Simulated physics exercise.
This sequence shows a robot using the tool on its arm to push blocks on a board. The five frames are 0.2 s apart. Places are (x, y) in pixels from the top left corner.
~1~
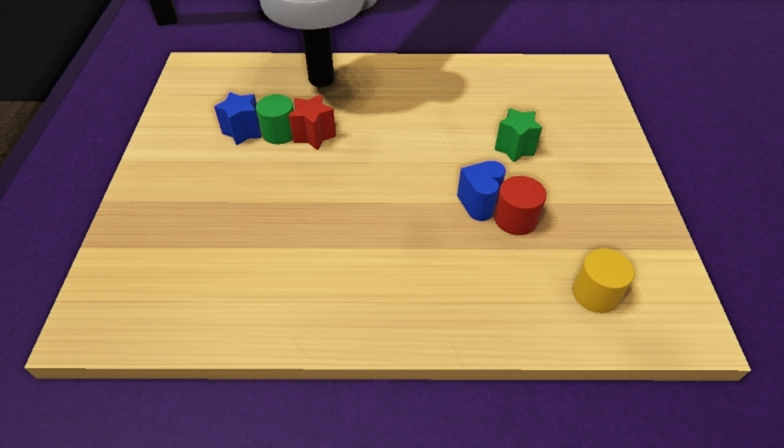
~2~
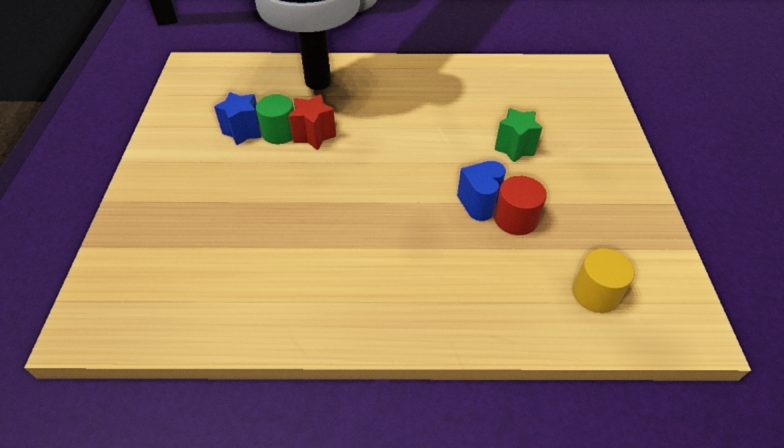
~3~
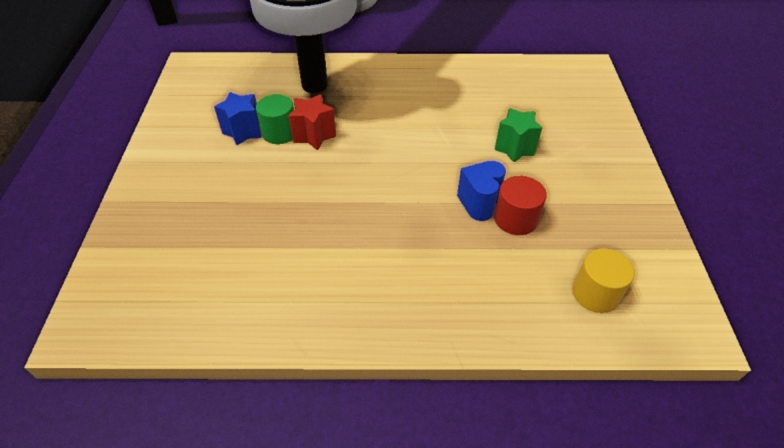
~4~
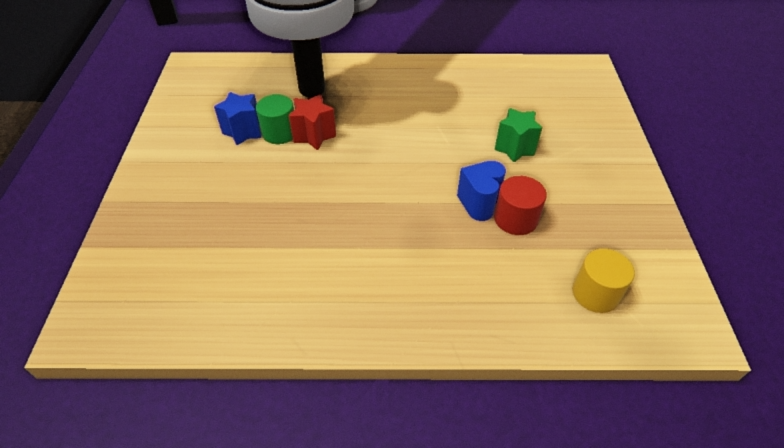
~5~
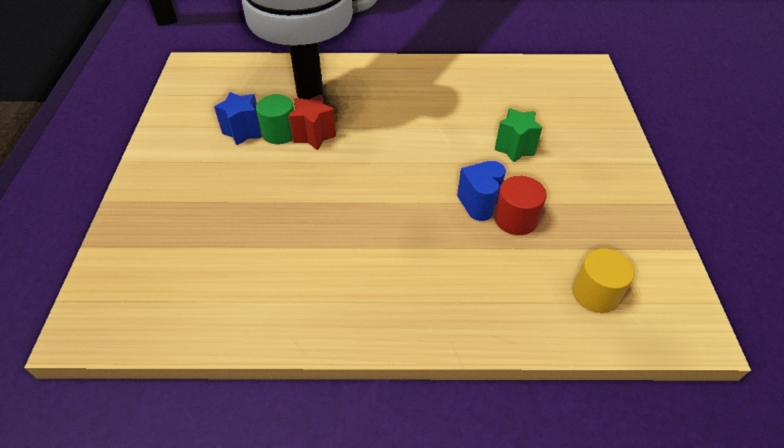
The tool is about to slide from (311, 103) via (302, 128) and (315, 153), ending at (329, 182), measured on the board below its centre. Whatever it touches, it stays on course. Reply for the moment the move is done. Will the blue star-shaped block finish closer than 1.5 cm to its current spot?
Yes, that is how it ends up.
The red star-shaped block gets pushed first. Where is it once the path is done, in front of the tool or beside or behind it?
It stays on the tool's front.
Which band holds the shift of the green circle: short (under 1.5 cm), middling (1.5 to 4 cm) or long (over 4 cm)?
The block winds up 1.5 to 4 cm from where it is now.
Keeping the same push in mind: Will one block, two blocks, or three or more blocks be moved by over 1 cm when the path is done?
Blocks that move over 1 cm: Two.
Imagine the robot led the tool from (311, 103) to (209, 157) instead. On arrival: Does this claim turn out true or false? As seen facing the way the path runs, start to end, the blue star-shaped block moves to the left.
My answer: False.
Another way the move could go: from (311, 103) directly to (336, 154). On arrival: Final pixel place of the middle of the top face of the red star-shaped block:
My prediction: (308, 140).
What follows on the original path. One third of the way, tool at (302, 121); green circle at (269, 113); red star-shaped block at (314, 116), turned 25° anticlockwise.
Two thirds of the way, tool at (314, 147); green circle at (269, 116); red star-shaped block at (330, 142), turned 25° anticlockwise.
At the end, tool at (328, 174); blue star-shaped block in place; green circle at (269, 116); red star-shaped block at (348, 170), turned 30° anticlockwise.
